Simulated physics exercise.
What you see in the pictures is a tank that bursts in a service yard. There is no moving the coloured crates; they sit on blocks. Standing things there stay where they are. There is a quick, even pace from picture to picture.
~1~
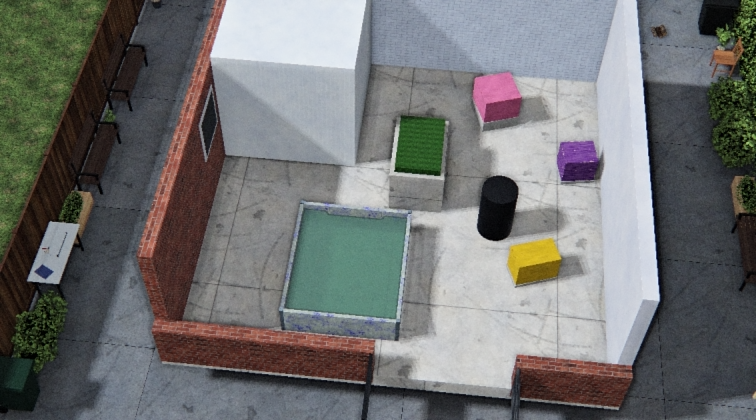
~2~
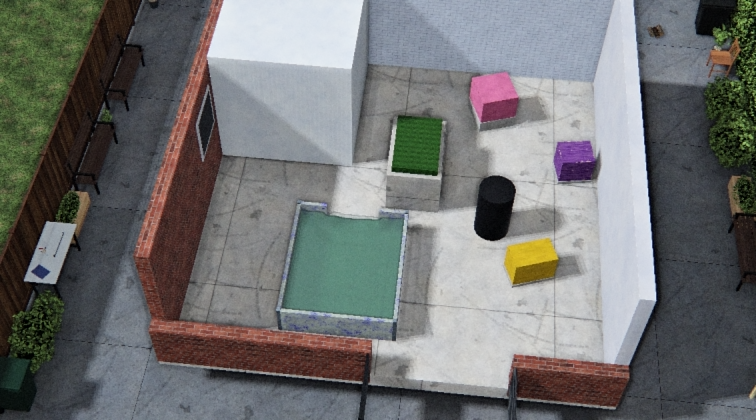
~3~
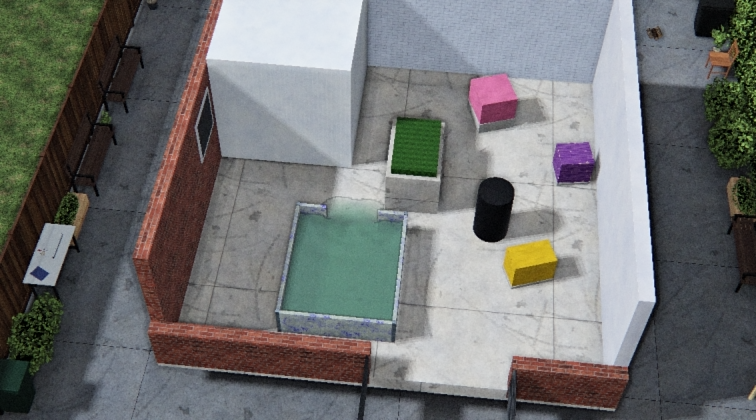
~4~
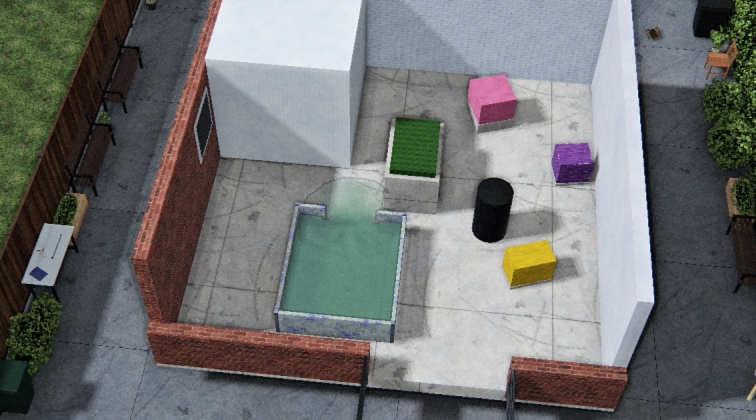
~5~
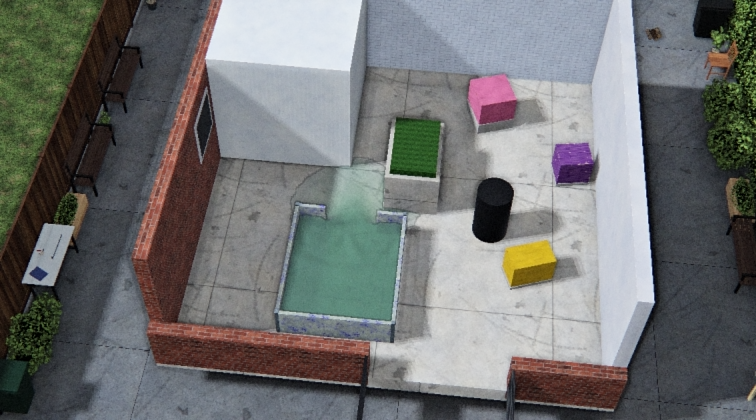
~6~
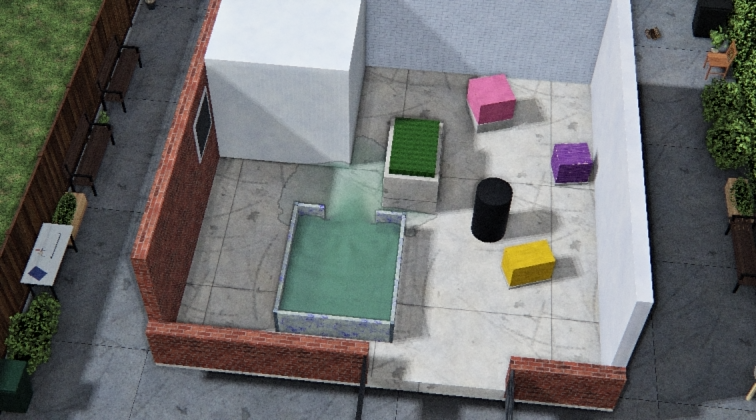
In this clip, a square tank of green water stands in a walled yard with coloured crates and a black cylinder; a gap opens in its far side, and water pours out, spreading across the paving away from the viewer.
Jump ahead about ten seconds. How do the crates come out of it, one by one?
One by one: The pink crate comes out dry; the yellow crate comes out dry; the purple crate comes out wet.
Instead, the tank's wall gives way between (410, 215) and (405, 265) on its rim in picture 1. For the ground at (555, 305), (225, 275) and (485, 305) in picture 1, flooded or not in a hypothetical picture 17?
Obs. 1: Sodden; obs. 2: Moisture-free; obs. 3: Sodden.
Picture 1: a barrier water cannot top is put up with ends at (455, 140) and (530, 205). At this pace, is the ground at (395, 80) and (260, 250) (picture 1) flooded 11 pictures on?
As listed: Covered, free of water.
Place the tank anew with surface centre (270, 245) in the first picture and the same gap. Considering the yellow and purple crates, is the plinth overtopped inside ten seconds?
Note - yellow is left dry; purple is left dry.
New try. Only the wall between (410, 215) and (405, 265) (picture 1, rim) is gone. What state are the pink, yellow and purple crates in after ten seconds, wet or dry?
Result: Pink crate is left untouched, yellow crate gets overtopped, purple crate gets overtopped.
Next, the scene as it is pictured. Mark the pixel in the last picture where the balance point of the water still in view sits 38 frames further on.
About (372, 208).
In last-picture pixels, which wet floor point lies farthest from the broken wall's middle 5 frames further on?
Near (373, 70).
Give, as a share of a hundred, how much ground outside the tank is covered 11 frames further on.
Around 25 percent of it.
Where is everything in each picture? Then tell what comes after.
The water tank at (348, 262) is whole and still, in the first frame.
The front is at a hidden place, out from the gap on the water tank's far side, in the second frame.
Water pours out on the water tank's far side and has run to (335, 201), in the third frame.
The front is at (353, 181), out from the gap on the water tank's far side, in the fourth frame.
Water pours out on the water tank's far side and has run to (357, 160), in the fifth frame.
Water pours out on the water tank's far side and has run to (362, 139), in the sixth frame.
A moment on, water covers 15 % of the floor; the pink crate not reached, the yellow crate not reached, the purple crate not reached.
Next, water covers 25 % of the floor; the pink crate not reached, the yellow crate water round its plinth, the purple crate not reached.
Then, water covers 35 % of the floor; the pink crate water round its plinth, the yellow crate water round its plinth, the purple crate not reached.
Later, water covers 60 % of the floor; the pink crate water round its plinth, the yellow crate water round its plinth, the purple crate water round its plinth.
In the end, water covers 90 % of the floor; the pink crate stayed above the water, the yellow crate stayed above the water, the purple crate was topped.
